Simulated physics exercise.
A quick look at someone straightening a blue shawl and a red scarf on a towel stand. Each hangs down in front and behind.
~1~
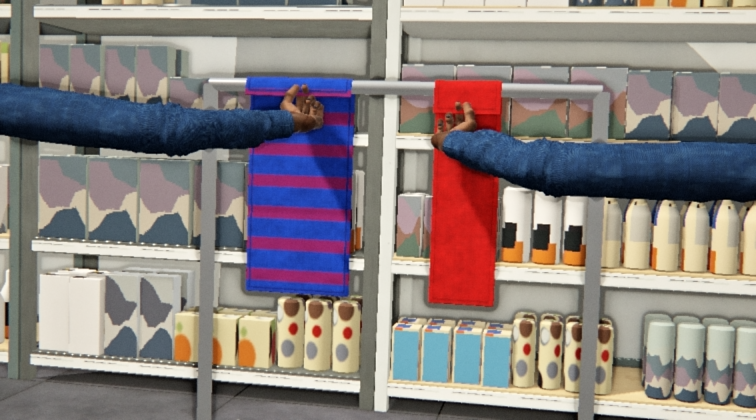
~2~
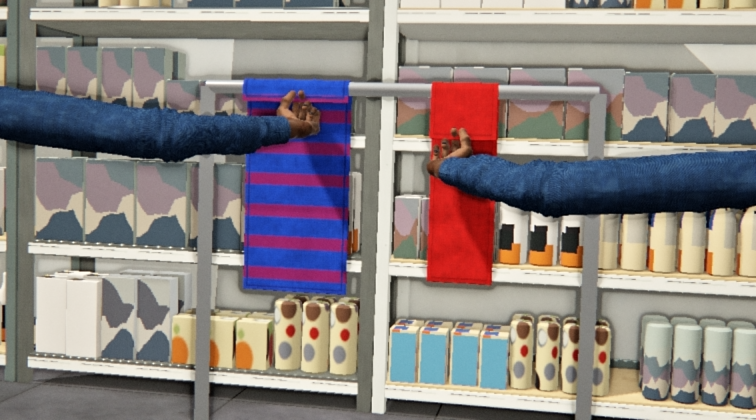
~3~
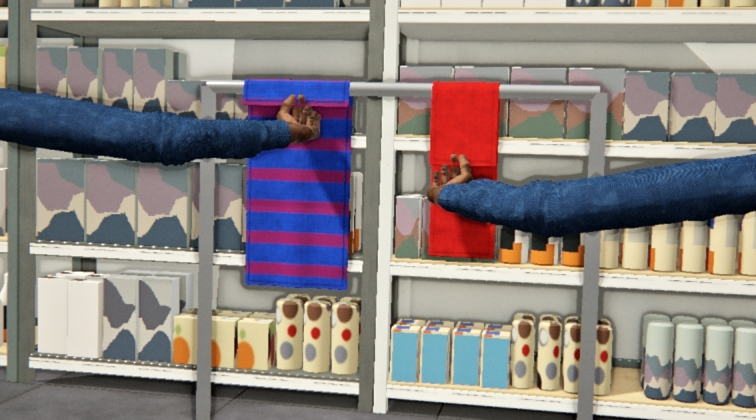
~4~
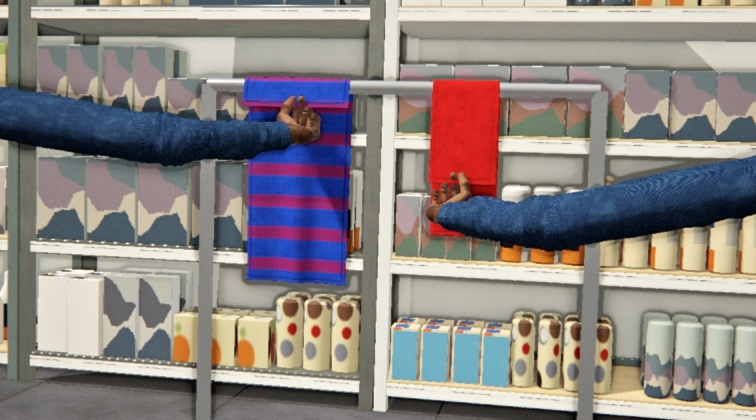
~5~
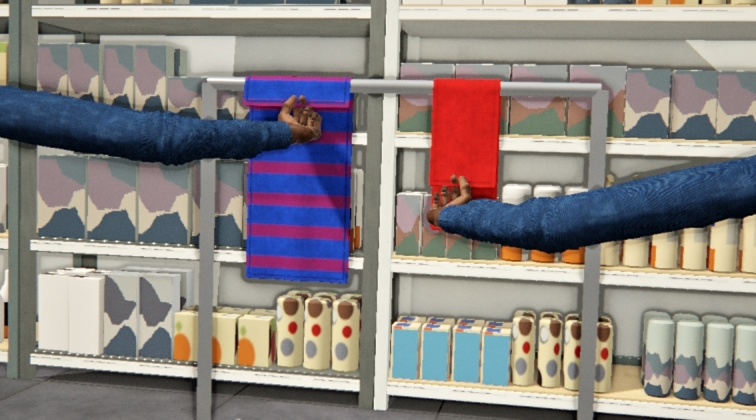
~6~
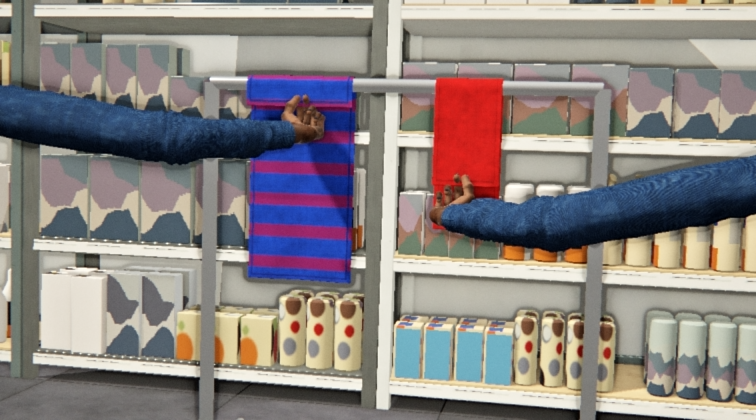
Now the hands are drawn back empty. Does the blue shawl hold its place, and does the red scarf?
Outcome: The blue shawl is pulled off by its long side and the red scarf stays on.
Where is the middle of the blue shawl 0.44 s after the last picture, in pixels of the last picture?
Around (298, 361).
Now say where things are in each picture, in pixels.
In the first picture, shawl front hem (333, 91), back hem (331, 290); scarf front hem (451, 107), back hem (445, 298).
In the second picture, shawl front hem (330, 96); scarf front hem (446, 133).
In the third picture, shawl front hem (330, 101); scarf front hem (446, 159).
In the fourth picture, shawl front hem (330, 102); scarf front hem (446, 177).
In the fifth picture, shawl front hem (331, 102); scarf front hem (446, 180).
In the sixth picture, shawl front hem (334, 101), back hem (333, 277), front far shorter than the back; scarf front hem (449, 180), back hem (449, 223), front over half the back.
Then, 0.44 s after the last picture, shawl clear of the rail and dropping near (298, 361); scarf still hanging.
Then, 0.72 s after the last picture, shawl in a heap on the floor; scarf still hanging.
At rest, shawl in a heap on the floor; scarf still hanging. The blue shawl slides off and the red scarf hangs there.
